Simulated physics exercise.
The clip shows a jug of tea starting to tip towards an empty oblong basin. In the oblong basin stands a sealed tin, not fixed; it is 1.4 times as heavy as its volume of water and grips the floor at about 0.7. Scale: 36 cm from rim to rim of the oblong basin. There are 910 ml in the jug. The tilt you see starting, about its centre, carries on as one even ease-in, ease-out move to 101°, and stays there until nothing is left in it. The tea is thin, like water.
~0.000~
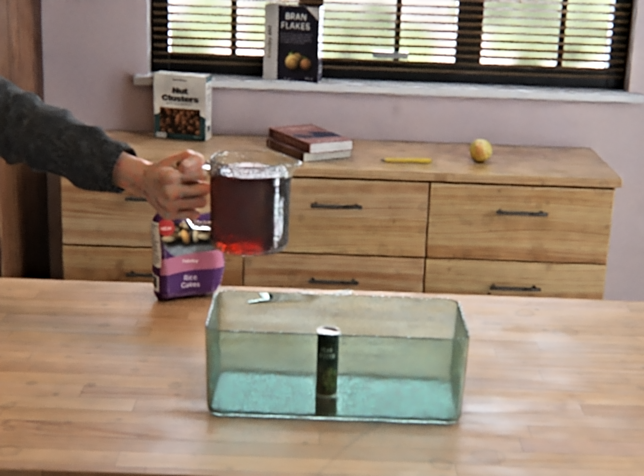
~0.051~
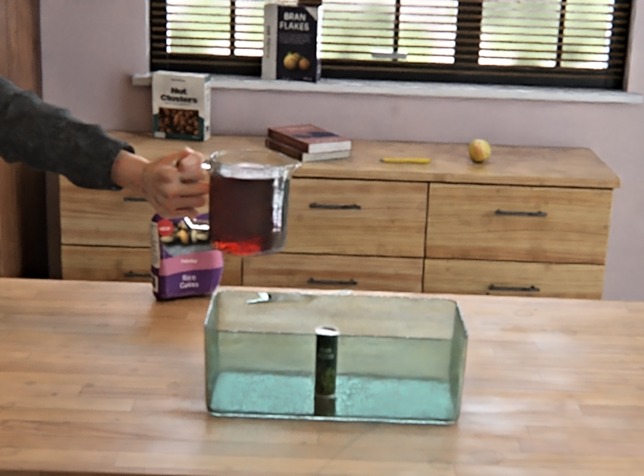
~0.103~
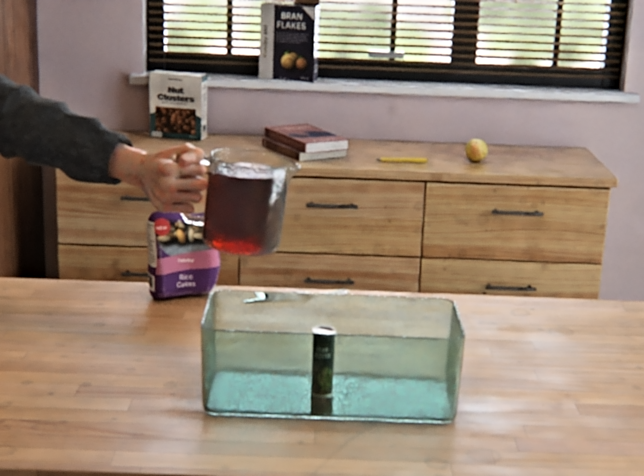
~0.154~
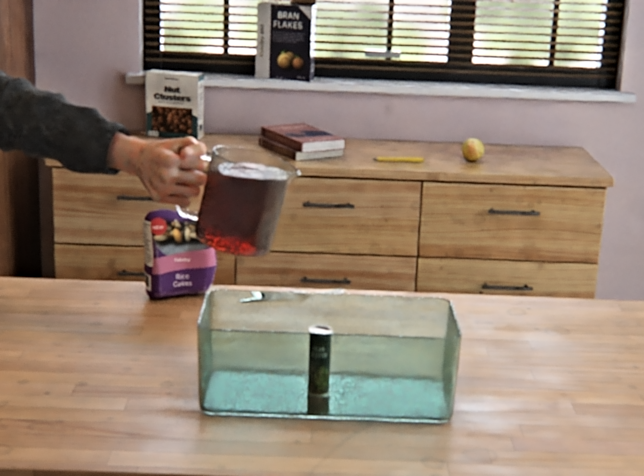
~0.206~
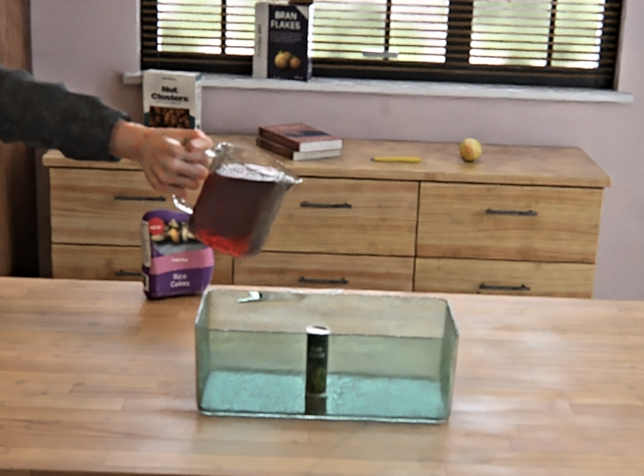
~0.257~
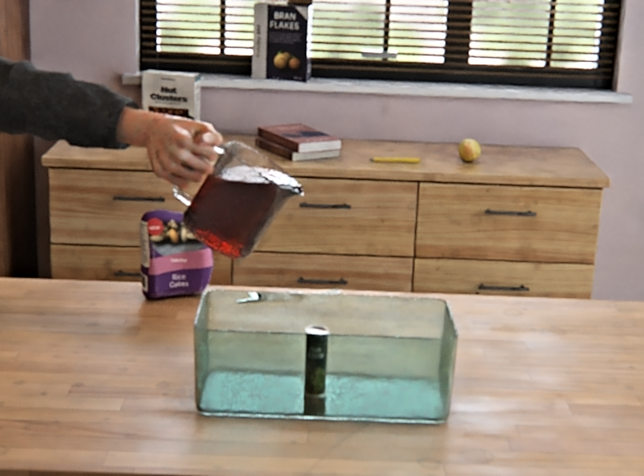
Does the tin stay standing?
It keeps standing.
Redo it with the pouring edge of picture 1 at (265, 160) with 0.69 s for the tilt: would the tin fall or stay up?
Then it topples.
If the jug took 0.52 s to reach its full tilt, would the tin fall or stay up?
Then it keeps standing.
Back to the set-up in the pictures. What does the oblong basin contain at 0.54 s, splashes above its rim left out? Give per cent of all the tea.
Some 10 per cent.
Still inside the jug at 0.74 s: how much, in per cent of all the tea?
Some 22 per cent.
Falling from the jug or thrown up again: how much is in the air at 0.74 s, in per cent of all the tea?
Some 20 per cent.
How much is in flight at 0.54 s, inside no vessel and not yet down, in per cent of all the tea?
About 26 per cent.
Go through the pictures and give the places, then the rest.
In the first picture, tilt 0°; pouring edge (301, 162); surface from (214, 170) to (290, 173); the oblong basin's rim runs from (211, 311) to (464, 320); the tin's top is at (329, 333).
In the second picture, tilt 1°; pouring edge (301, 163); surface from (212, 170) to (289, 174).
In the third picture, tilt 6°; pouring edge (301, 167); surface from (212, 168) to (288, 174).
In the fourth picture, tilt 12°; pouring edge (301, 172); surface from (212, 168) to (289, 175).
In the fifth picture, tilt 21°; pouring edge (302, 181); surface from (207, 180) to (294, 178).
In the sixth picture, tilt 31°; pouring edge (304, 193); surface from (201, 188) to (298, 186); 1 per cent is over the edge.
By 0.54 s the tilt is 89° and 63 per cent is still to pour; the tin stands where it began.
By 0.74 s the tilt is 101° and 21 per cent is still to pour; the tin stands where it began.
By 0.96 s the tilt is 101° and 5 per cent is still to pour; the tin stands where it began.
By 1.19 s the tilt is 101° and 1 per cent is still to pour; the tin stands where it began.
At rest the tin stands where it began.
